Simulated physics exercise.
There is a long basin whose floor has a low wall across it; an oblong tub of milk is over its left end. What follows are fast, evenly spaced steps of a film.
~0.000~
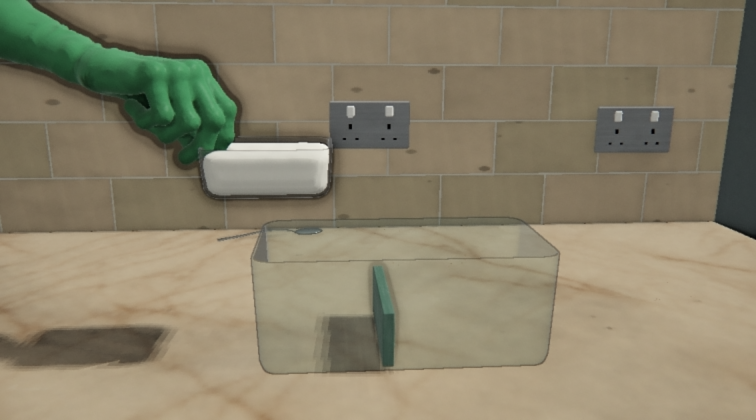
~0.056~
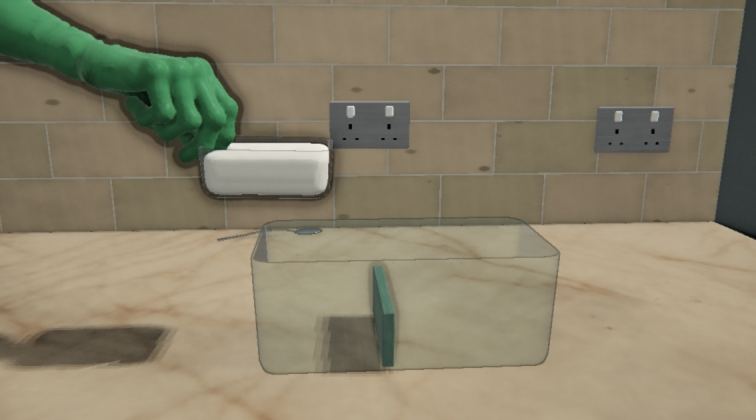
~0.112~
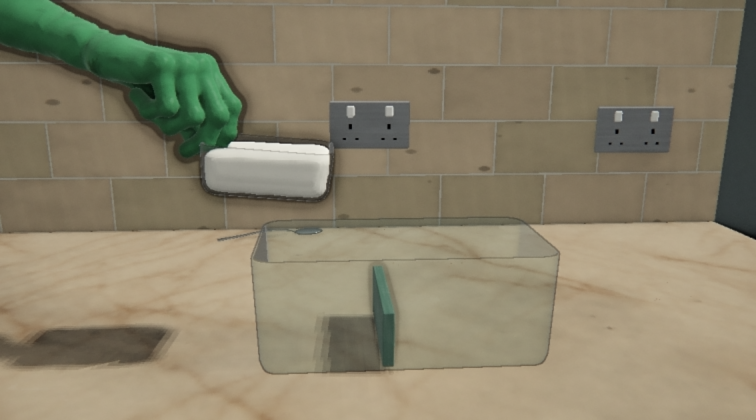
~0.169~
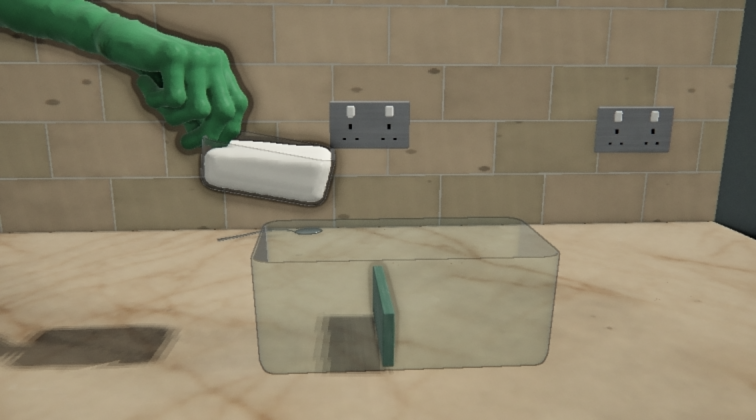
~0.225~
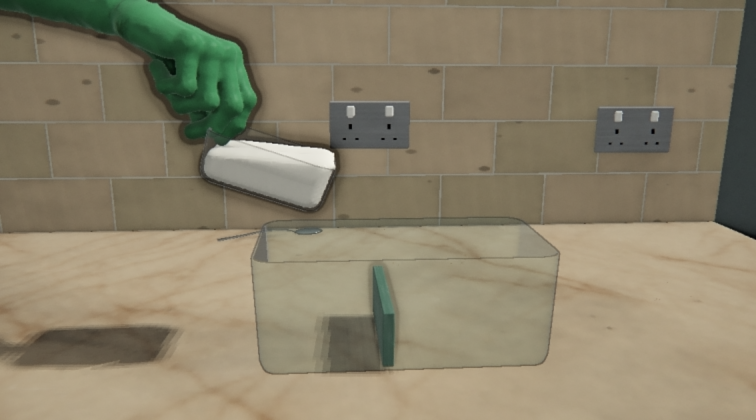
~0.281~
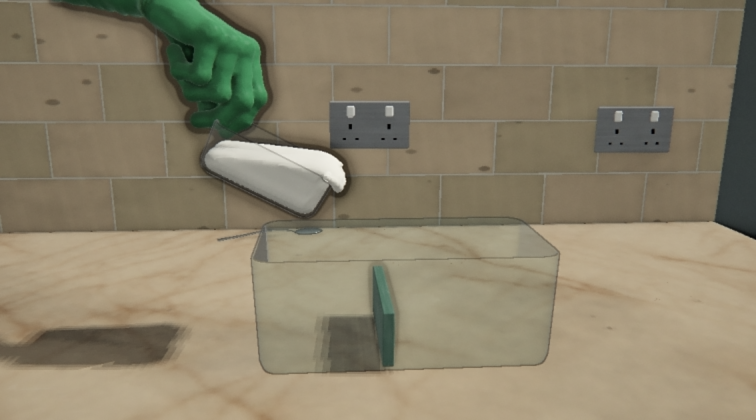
A green hand held a white tub of milk above the left end of a clear basin with a low wall inside, then tilted it further and further right until milk bulged over its lip.
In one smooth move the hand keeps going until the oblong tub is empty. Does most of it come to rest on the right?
The left zone ends up fullest.
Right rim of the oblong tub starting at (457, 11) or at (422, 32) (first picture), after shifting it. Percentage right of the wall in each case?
In order, roughly 90 percent and 95 percent.
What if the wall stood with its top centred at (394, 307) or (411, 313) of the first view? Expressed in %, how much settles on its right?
20 % and 5 %, roughly.
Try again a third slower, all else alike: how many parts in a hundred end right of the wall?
Around 45 per cent ends up there.
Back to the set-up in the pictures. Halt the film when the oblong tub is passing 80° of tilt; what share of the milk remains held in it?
I'd reckon near 15 percent is still held at that tilt.
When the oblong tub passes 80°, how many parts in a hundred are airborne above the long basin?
It comes to around 20 per cent.
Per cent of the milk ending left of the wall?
Roughly 65 percent of it.
Then, 0.58 s in, the tilt is 80° and 13 per cent is still to pour, 38 is left of the wall and 30 right of it.
Then, 0.80 s in, the tilt is 94° and 4 per cent is still to pour, 58 is left of the wall and 36 right of it.
Then, 1.02 s in, the tilt is 94° and 1 per cent is still to pour, 62 is left of the wall and 36 right of it.
Then, 1.27 s in, the tilt is 94° and 0 per cent is still to pour, 63 is left of the wall and 36 right of it.
Finally, 63 per cent lies left of the wall, 36 right of it and 1 outside.
